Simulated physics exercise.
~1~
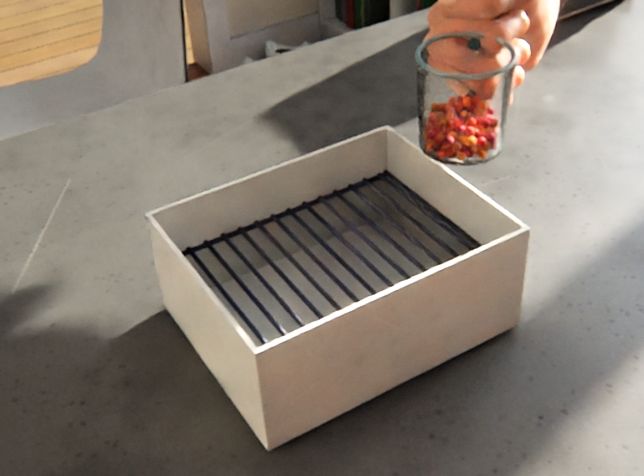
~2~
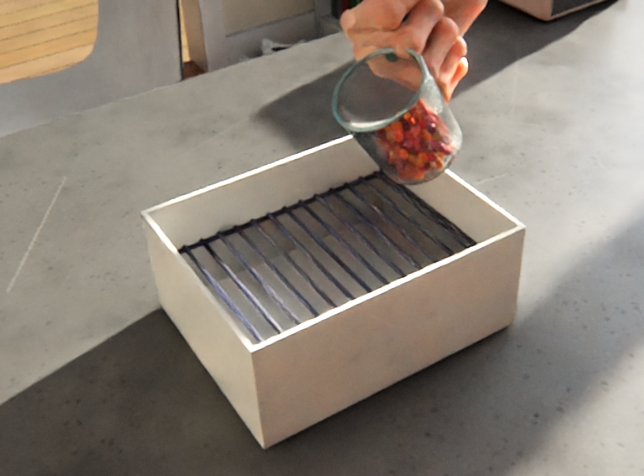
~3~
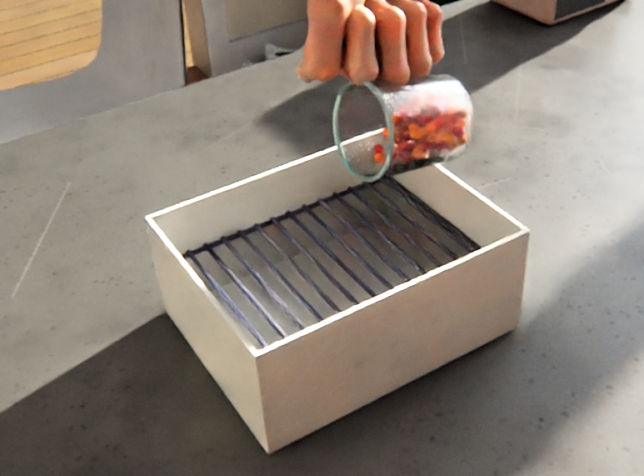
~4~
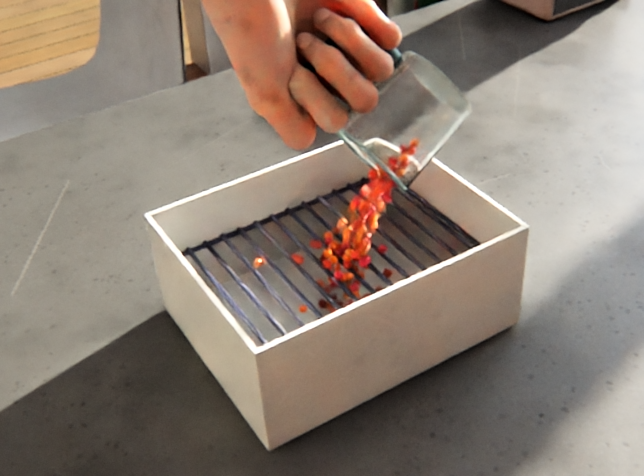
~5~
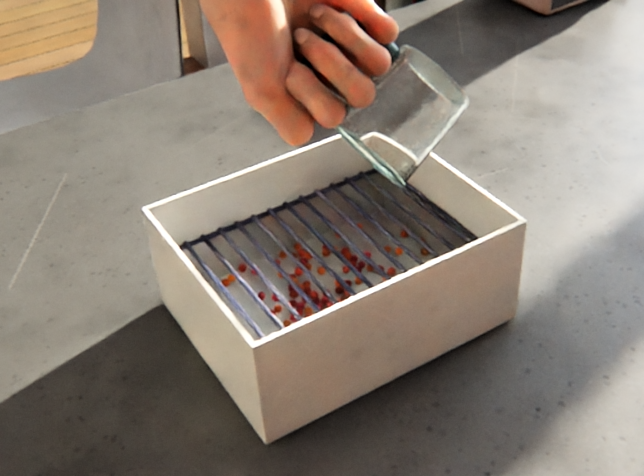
Hand tipping a glass cup of orange and red bits over a wire grille, all falling through into the box below.
